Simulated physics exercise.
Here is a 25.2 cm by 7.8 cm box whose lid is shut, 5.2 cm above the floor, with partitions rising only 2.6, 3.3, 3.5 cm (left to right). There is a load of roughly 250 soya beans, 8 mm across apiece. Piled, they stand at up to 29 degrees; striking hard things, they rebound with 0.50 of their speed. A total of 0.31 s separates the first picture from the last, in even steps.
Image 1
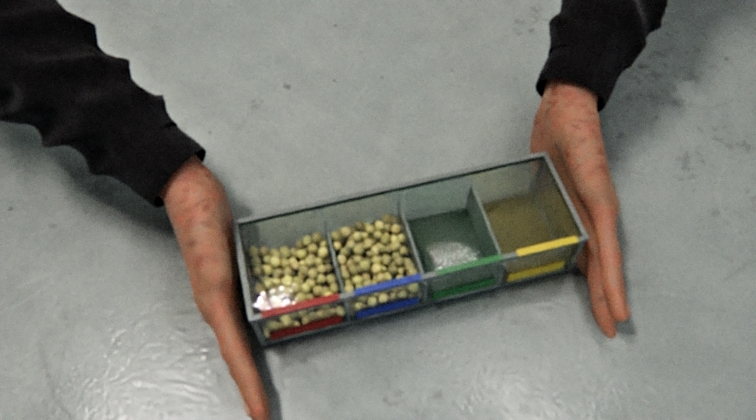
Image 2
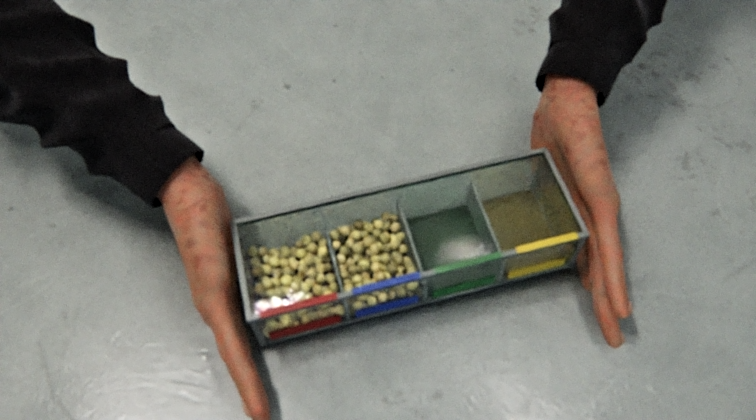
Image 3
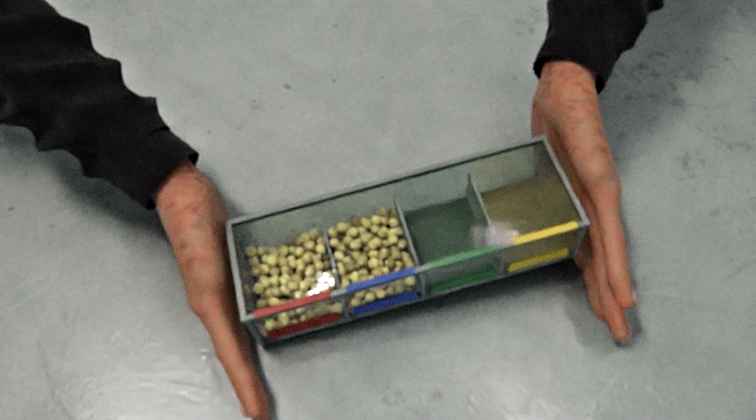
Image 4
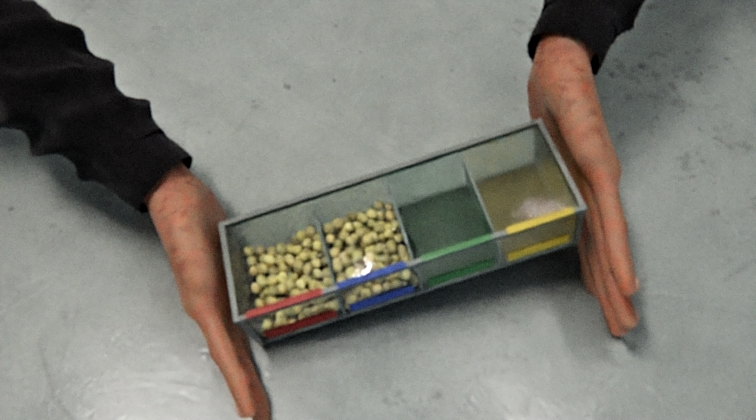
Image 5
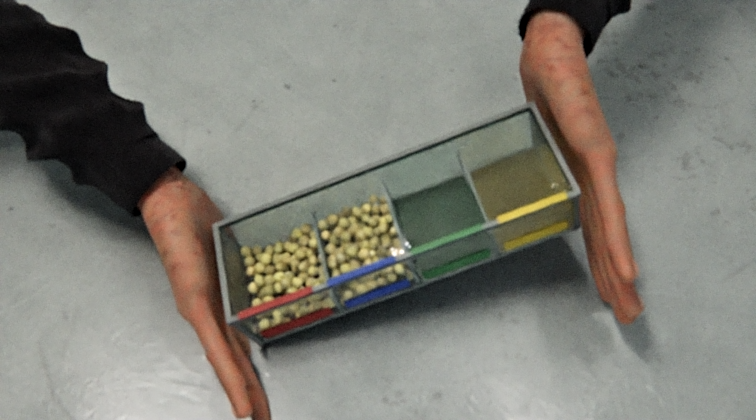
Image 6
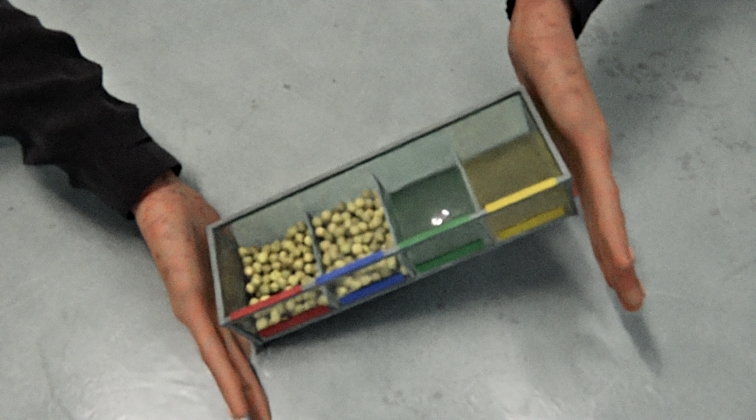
Two hands in black sleeves grip a clear, lidded box by its ends above a smooth grey floor, viewed from above. Pale beans fill much of the red-marked and blue-marked compartments on the left, while the green-marked and yellow-marked ones on the right look empty. The hands steadily tilt the box, raising its right end, as the beans shift slightly and bright glints slide across it.
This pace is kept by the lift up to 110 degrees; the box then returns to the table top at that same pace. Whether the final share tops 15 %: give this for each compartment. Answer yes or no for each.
Red: Yes, blue: No, green: No, yellow: No.
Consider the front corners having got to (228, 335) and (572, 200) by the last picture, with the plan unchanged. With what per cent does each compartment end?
In the end red holds 90 %, blue holds 10 %, green holds 0 % and yellow holds 0 %.
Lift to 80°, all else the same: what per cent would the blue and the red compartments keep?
With that change, blue ends at 35 percent while red ends at 65 percent.
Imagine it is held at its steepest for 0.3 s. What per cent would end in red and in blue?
In per cent: Red 100; blue 0.
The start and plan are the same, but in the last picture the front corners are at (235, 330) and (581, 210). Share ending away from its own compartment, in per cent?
Estimate: Around 45 %.
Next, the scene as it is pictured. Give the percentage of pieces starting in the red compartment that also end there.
Something like 100 per cent.
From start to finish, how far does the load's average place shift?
About 4.5 cm.
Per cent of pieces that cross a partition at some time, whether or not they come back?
I'd put it at some 55 percent of the pieces.
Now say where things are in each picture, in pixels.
Box tilt 0 degrees, front corners at (254, 316) and (582, 237); red 45 %, blue 55 %, in the first picture.
Box tilt 1 degrees, front corners at (252, 316) and (582, 233), in the second picture.
Box tilt 5 degrees, front corners at (247, 317) and (582, 222), lowest corner left back, in the third picture.
Box tilt 10 degrees, front corners at (240, 317) and (580, 207), lowest corner left back, in the fourth picture.
Box tilt 15 degrees, front corners at (233, 318) and (574, 192), lowest corner left back, in the fifth picture.
Box tilt 20 degrees, front corners at (226, 319) and (564, 177), lowest corner left back; red 45 %, blue 55 %, in the sixth picture.
Then, 1.16 s after the last picture, tilt 110 degrees; red 95 %, blue 5 %.
Then, 1.94 s after the last picture, tilt 48 degrees; red 100 %.
Then, 2.73 s after the last picture, tilt 0 degrees; red 100 %.
In the end, red 100 %, blue 0 %, green 0 %, yellow 0 %.
